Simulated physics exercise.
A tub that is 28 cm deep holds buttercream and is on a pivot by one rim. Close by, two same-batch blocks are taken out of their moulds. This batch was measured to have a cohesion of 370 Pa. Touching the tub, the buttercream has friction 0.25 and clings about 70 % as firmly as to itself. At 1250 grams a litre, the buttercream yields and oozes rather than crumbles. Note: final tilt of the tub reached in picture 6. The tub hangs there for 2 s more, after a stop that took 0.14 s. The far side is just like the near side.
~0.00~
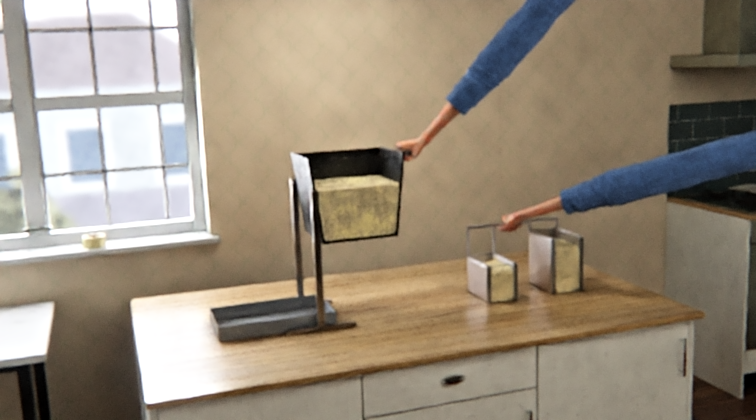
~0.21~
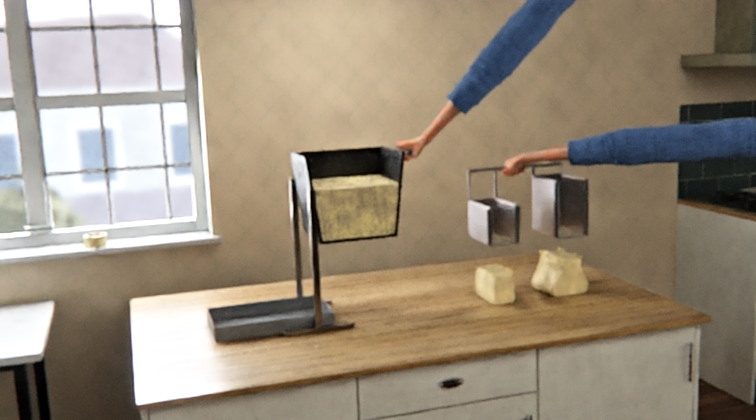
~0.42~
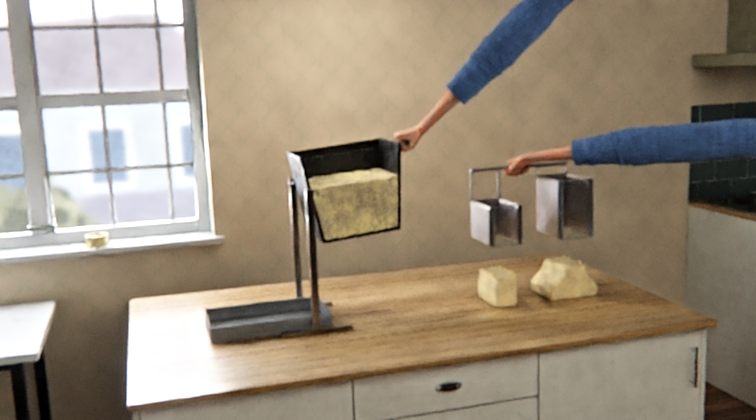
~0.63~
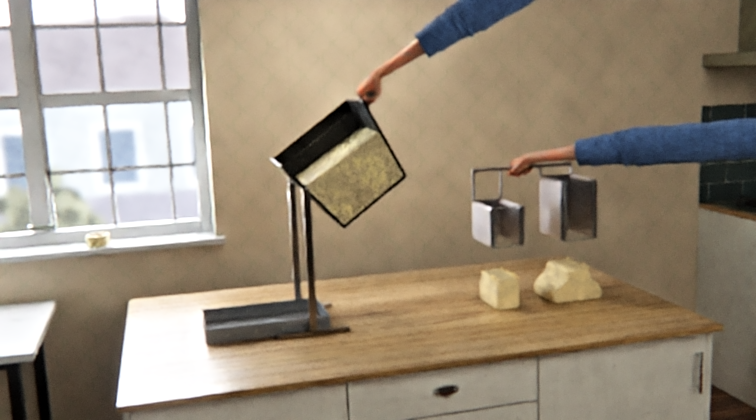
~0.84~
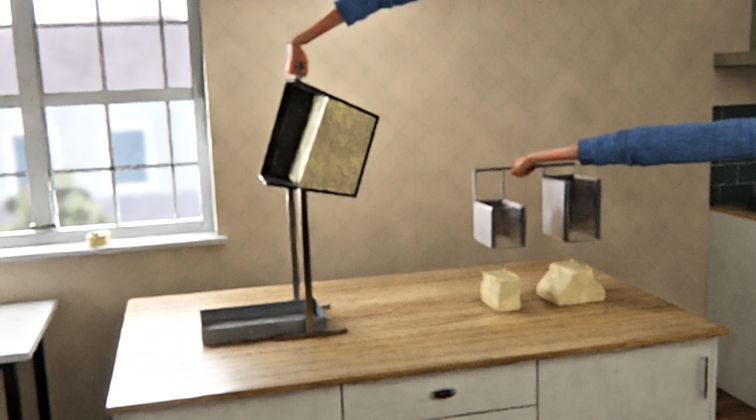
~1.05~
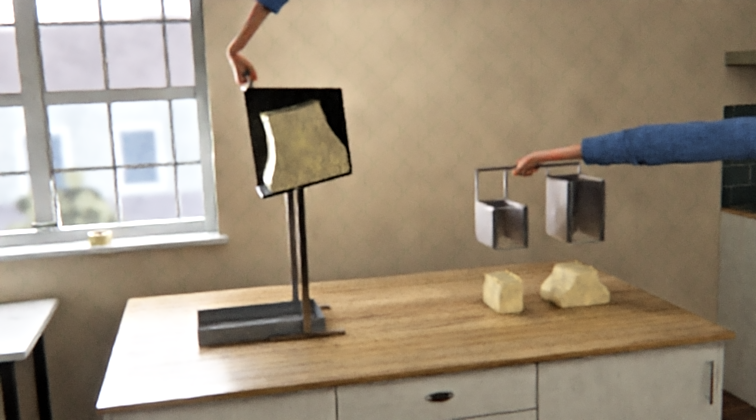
In a kitchen, one hand grips a dark tub of pale buttercream on a stand while another lifts two metal moulds off two pale blocks on a wooden counter. The right block slumps lower. The first hand then swings the tub up and leftward onto its side, and the buttercream inside shifts shape.
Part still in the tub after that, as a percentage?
Close to 33 %.
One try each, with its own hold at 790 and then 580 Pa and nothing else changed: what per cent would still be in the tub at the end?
Going in order, it's 50 % and then 45 %.
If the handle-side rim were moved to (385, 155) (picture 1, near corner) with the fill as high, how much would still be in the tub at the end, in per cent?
About 40 % stays in the tub.
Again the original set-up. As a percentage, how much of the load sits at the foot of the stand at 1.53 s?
At that moment, near 55 % is down.
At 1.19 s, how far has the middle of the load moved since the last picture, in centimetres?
Shift: Some 10 cm.
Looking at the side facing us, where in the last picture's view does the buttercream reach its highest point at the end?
About (317, 160).
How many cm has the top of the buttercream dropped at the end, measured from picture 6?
The top ends up some 17 cm below its level in the last picture.
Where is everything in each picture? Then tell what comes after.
The first frame shows handle-side rim at (402, 153), tilt 0 degrees; top of the buttercream at (322, 190); blocks stand 11 cm, 18 cm (left to right).
The second frame shows handle-side rim at (402, 152), tilt 0 degrees; top of the buttercream at (320, 189); blocks stand 11 cm, 14 cm (left to right).
The third frame shows handle-side rim at (398, 144), tilt 5 degrees; top of the buttercream at (393, 176); blocks stand 11 cm, 12 cm (left to right).
The fourth frame shows handle-side rim at (362, 102), tilt 35 degrees; top of the buttercream at (375, 134); blocks stand 11 cm, 12 cm (left to right).
The fifth frame shows handle-side rim at (296, 82), tilt 71 degrees; top of the buttercream at (327, 99); blocks stand 11 cm, 12 cm (left to right).
The sixth frame shows handle-side rim at (247, 91), tilt 95 degrees; top of the buttercream at (315, 104); blocks stand 11 cm, 12 cm (left to right).
After 1.19 s, the tub is at 95 degrees and holds 72 %.
After 1.36 s, the tub is at 95 degrees and holds 41 %.
After 1.53 s, the tub is at 95 degrees and holds 35 %.
After 1.70 s, the tub is at 95 degrees and holds 33 %.
After 3.05 s, at the end, the tub is at 95 degrees and holds 33 %.
